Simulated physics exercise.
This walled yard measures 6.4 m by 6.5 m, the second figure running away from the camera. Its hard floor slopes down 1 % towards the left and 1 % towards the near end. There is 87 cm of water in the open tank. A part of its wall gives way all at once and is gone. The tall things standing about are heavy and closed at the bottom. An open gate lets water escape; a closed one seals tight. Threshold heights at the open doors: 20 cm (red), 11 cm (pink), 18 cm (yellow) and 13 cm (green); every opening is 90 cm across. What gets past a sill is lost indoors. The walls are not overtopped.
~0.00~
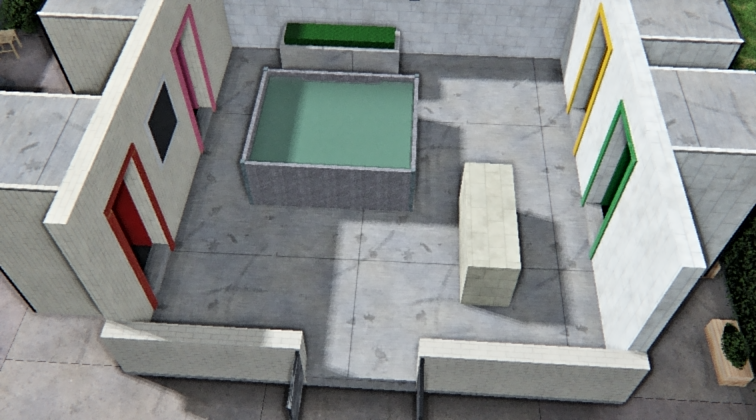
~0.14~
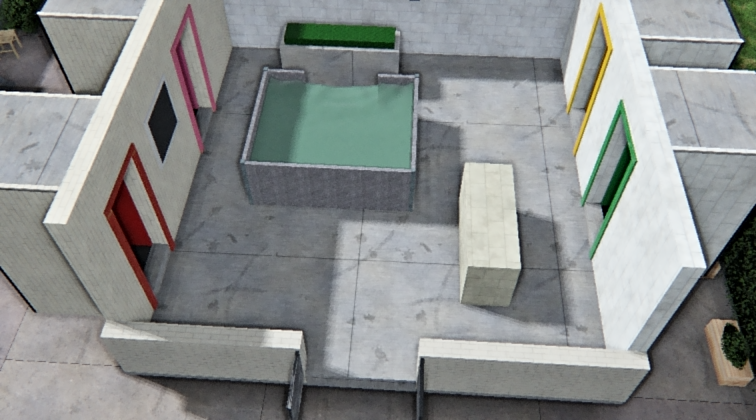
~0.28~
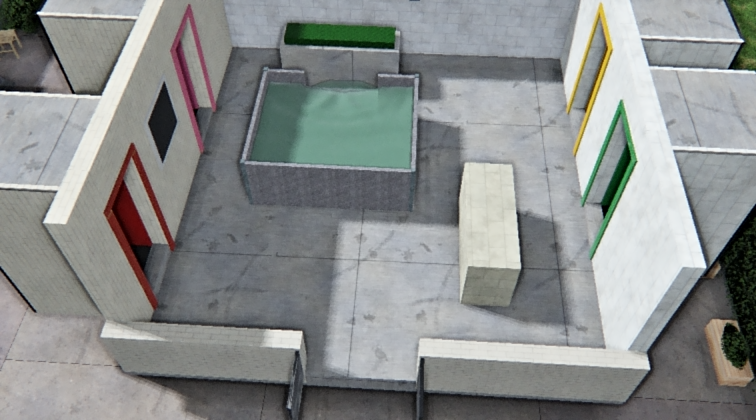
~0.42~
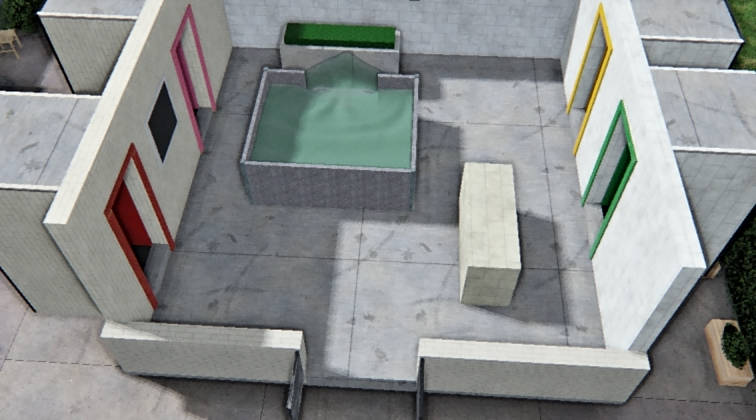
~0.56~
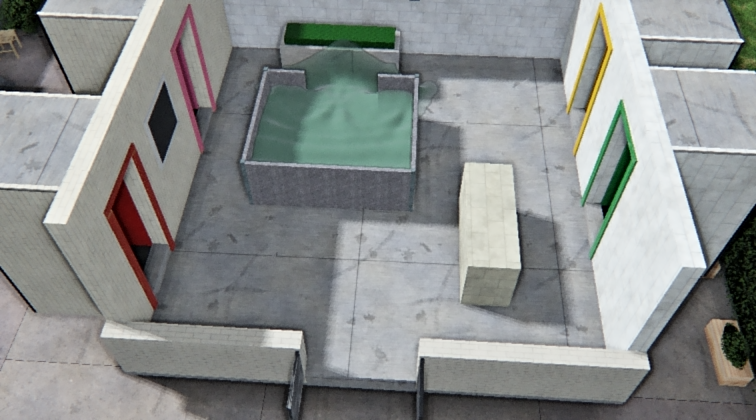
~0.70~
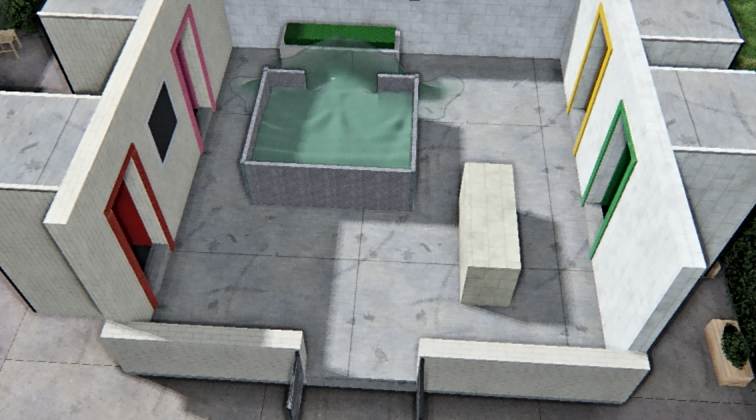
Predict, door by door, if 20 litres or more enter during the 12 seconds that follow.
Door by door: At the red door it does not reach the limit; at the pink door it goes over the limit; at the yellow door it exceeds the limit; at the green door it does not reach the limit.
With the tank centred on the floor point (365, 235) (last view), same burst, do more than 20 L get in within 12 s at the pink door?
Then: Pink past it.
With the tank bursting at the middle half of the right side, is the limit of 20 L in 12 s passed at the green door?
Against that limit: Green above.
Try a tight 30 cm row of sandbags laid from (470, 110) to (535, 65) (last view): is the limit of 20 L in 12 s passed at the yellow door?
Against that limit: Yellow below.
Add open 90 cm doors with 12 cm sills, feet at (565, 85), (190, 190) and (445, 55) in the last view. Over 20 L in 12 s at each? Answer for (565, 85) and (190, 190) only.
In that order: Over, under.
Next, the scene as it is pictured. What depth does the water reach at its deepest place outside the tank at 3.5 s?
Up to some 44 cm.
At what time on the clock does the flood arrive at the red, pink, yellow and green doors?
Red 2.0 s, pink 1.1 s, yellow 1.6 s, green 2.0 s.
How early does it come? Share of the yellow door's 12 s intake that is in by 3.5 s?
Some 75 per cent by then.
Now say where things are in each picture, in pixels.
In the first frame, the open tank at (335, 121) is whole and still, 87 cm deep.
In the second frame, water pours out on the open tank's far side and has run 0.7 m, to a hidden place; typically 14 cm deep outside, 87 cm at the open tank's back.
In the third frame, the front is at a hidden place, 1.0 m from the gap on the open tank's far side; 0.9 m2 of floor is under water; 87 cm left at the back of the open tank.
In the fourth frame, water pours out on the open tank's far side and has run 1.4 m, to a hidden place; typically 33 cm deep outside, 86 cm at the open tank's back.
In the fifth frame, water pours out on the open tank's far side and has run 1.8 m, to (434, 88); typically 22 cm deep outside, 79 cm at the open tank's back.
In the sixth frame, the front is at (460, 84), 2.3 m from the gap on the open tank's far side; 2.6 m2 of floor is under water; 73 cm left at the back of the open tank.
After 1.4 s water covers 30 % of the floor and is deepest (68 cm) near (346, 95); red door not reached, pink door 25 cm at the sill, 14 L in, yellow door not reached, green door not reached.
After 2.2 s water covers 45 % of the floor and is deepest (49 cm) near (346, 95); red door 2 cm at the sill, 0 L in, pink door 23 cm at the sill, 71 L in, yellow door 24 cm at the sill, 13 L in, green door 4 cm at the sill, 0 L in.
After 3.5 s water covers 70 % of the floor and is deepest (44 cm) near (346, 95); red door 4 cm at the sill, 0 L in, pink door 18 cm at the sill, 122 L in, yellow door 17 cm at the sill, 26 L in, green door 6 cm at the sill, 0 L in.
After 7.0 s water covers 90 % of the floor and is deepest (24 cm) near (563, 372); red door 9 cm at the sill, 0 L in, pink door 13 cm at the sill, 172 L in, yellow door 15 cm at the sill, 35 L in, green door 7 cm at the sill, 0 L in.
After 12.0 s water covers 100 % of the floor and is deepest (20 cm) near (147, 337); red door 11 cm at the sill, 0 L in, pink door 8 cm at the sill, 181 L in, yellow door 8 cm at the sill, 35 L in, green door 12 cm at the sill, 0 L in.
